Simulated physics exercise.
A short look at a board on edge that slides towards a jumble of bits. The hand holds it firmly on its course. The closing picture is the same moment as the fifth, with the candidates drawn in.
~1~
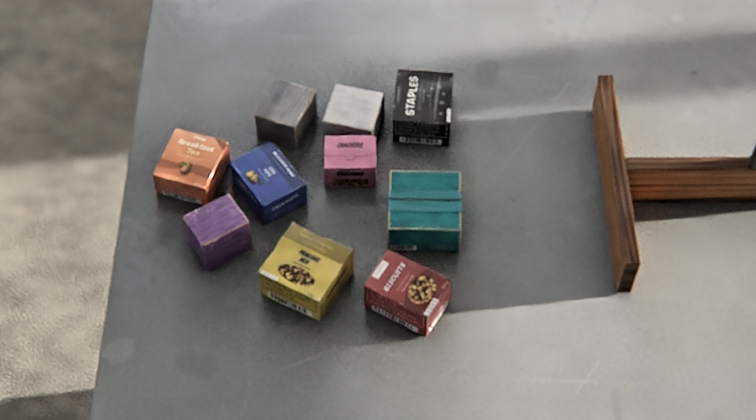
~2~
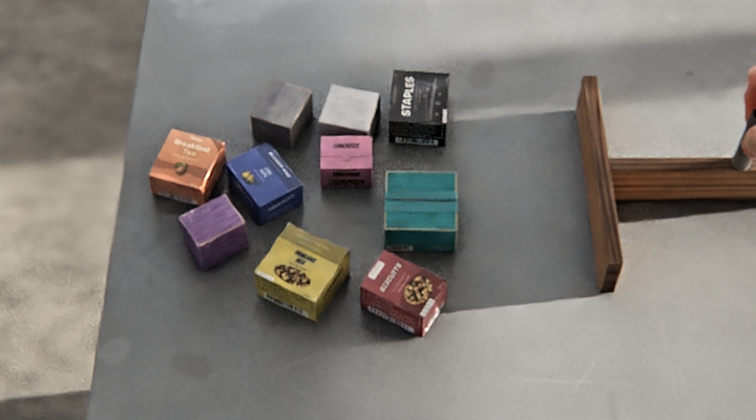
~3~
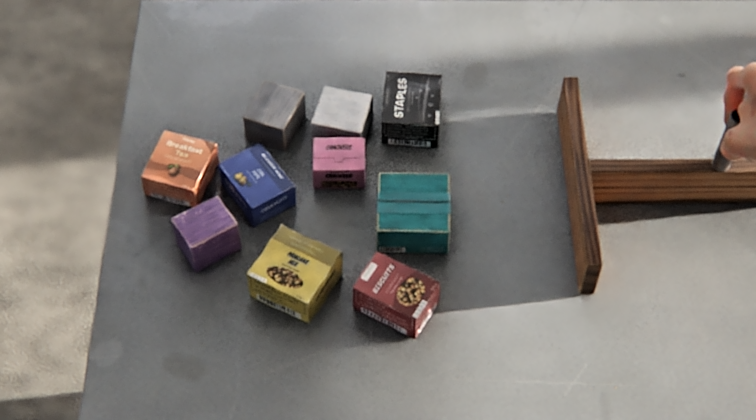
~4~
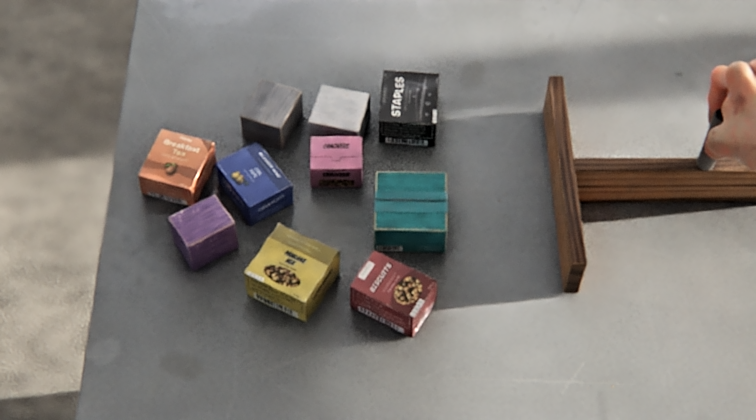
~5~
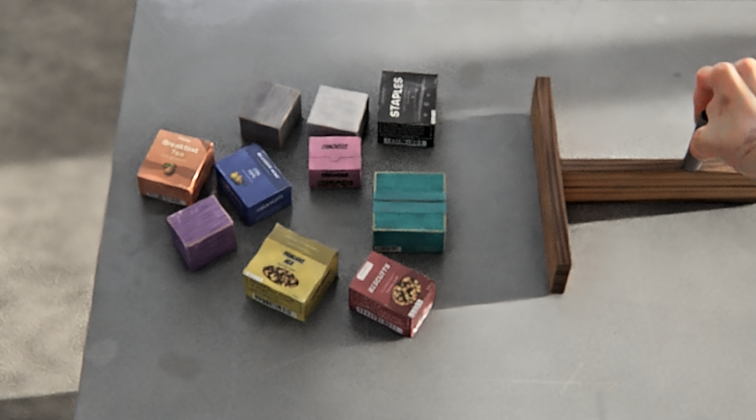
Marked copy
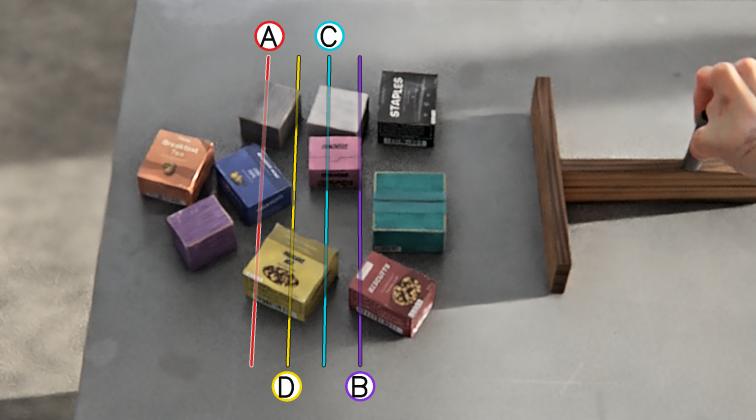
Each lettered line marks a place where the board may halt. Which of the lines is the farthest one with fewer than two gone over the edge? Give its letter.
No second one falls up to A.
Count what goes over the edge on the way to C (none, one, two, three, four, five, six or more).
The count is none.
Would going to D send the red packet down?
No.
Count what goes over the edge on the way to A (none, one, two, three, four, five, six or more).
The count is none.
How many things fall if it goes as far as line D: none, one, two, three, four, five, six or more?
In all, none.
On the copy, A at (261, 198); B at (360, 198); C at (327, 198); D at (294, 198).
On A. First, board (448, 165); turquoise box (404, 213); orange packet (176, 168).
Then, board (344, 165); orange packet (172, 167); grey block (205, 115).
Finally, board (264, 165); orange packet (116, 161); grey block (131, 110); none fallen.
By contrast, B is within the limit but short; C is within the limit but short; D is within the limit but short.
